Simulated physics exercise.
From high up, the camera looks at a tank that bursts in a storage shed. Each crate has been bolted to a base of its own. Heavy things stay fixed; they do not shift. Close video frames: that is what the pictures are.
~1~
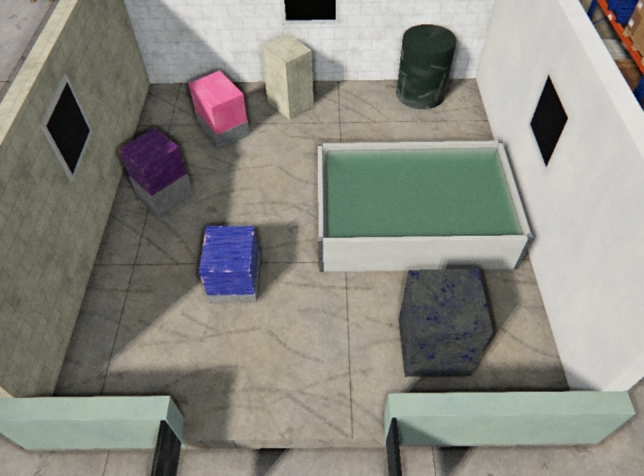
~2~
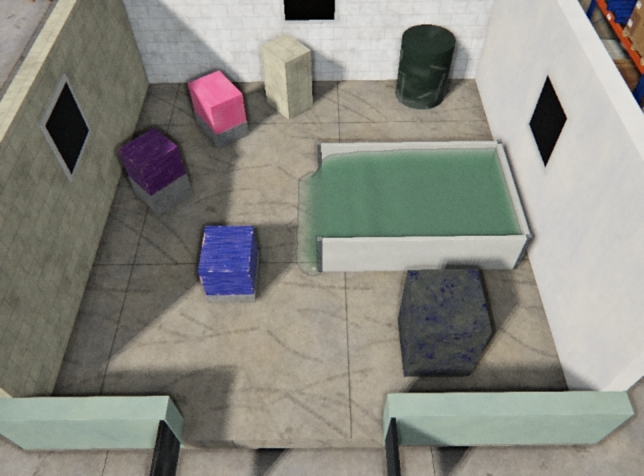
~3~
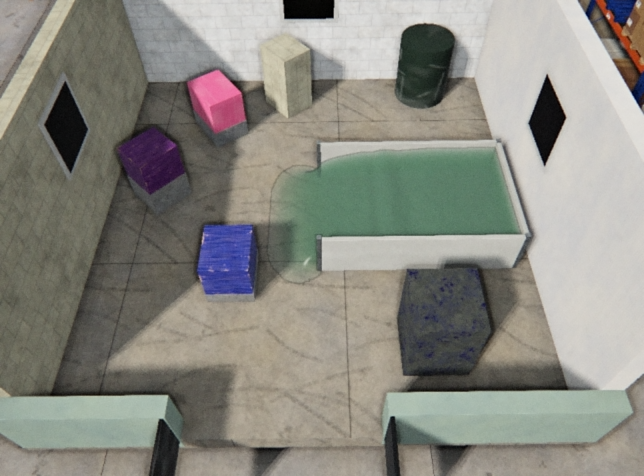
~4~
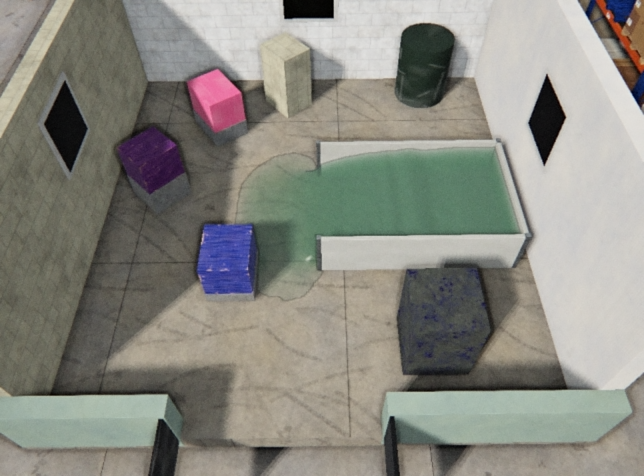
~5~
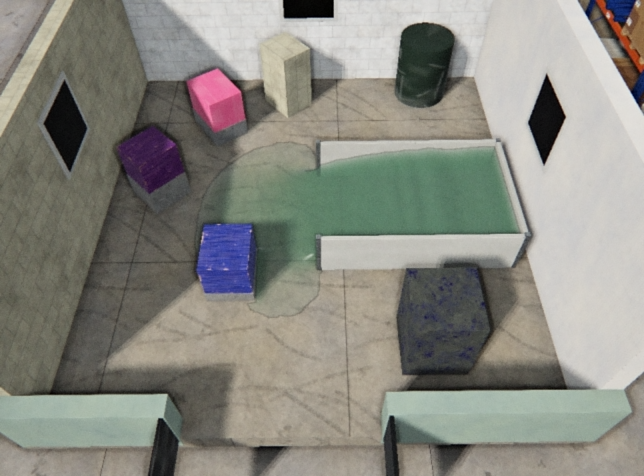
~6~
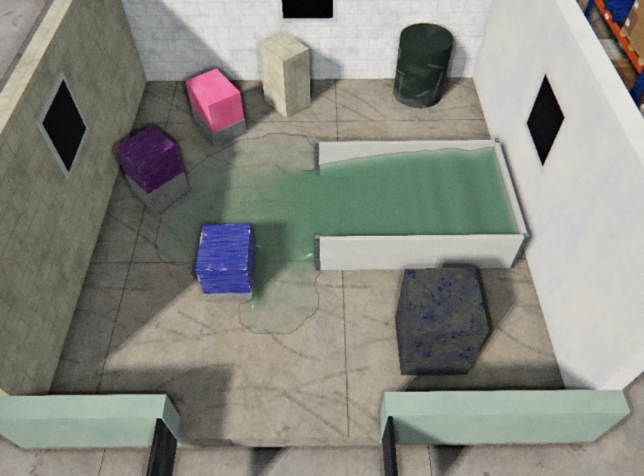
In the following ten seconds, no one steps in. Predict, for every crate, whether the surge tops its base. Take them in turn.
My prediction: The blue crate gets topped; the pink crate does not get topped; the purple crate does not get topped.
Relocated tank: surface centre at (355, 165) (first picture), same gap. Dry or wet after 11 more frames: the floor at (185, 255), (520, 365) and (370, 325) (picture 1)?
As listed: Awash, free of water, no water.
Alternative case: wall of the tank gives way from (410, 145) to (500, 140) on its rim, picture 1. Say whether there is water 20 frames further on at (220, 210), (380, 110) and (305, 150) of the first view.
One by one, they turn out not soaked, drenched and drenched.
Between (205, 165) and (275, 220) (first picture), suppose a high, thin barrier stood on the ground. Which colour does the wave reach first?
That would be the blue-painted one.
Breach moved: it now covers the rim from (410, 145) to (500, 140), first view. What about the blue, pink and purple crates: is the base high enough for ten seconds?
Here goes: Blue crate - left alone; pink crate - left alone; purple crate - left alone.
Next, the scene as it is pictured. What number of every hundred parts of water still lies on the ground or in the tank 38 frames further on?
That works out to about 90 percent.
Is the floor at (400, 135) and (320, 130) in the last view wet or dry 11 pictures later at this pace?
Dry, dry.
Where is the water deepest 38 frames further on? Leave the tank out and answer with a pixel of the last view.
Somewhere close to (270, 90).
A moment on, water covers 30 % of the floor; the blue crate water round its plinth, the pink crate water round its plinth, the purple crate water round its plinth.
Next, water covers 45 % of the floor; the blue crate water round its plinth, the pink crate water round its plinth, the purple crate water round its plinth.
Then, water covers 60 % of the floor; the blue crate water round its plinth, the pink crate water round its plinth, the purple crate water round its plinth.
Later, water covers 85 % of the floor; the blue crate water round its plinth, the pink crate water round its plinth, the purple crate water round its plinth.
In the end, water covers 100 % of the floor; the blue crate was topped, the pink crate stayed above the water, the purple crate stayed above the water.
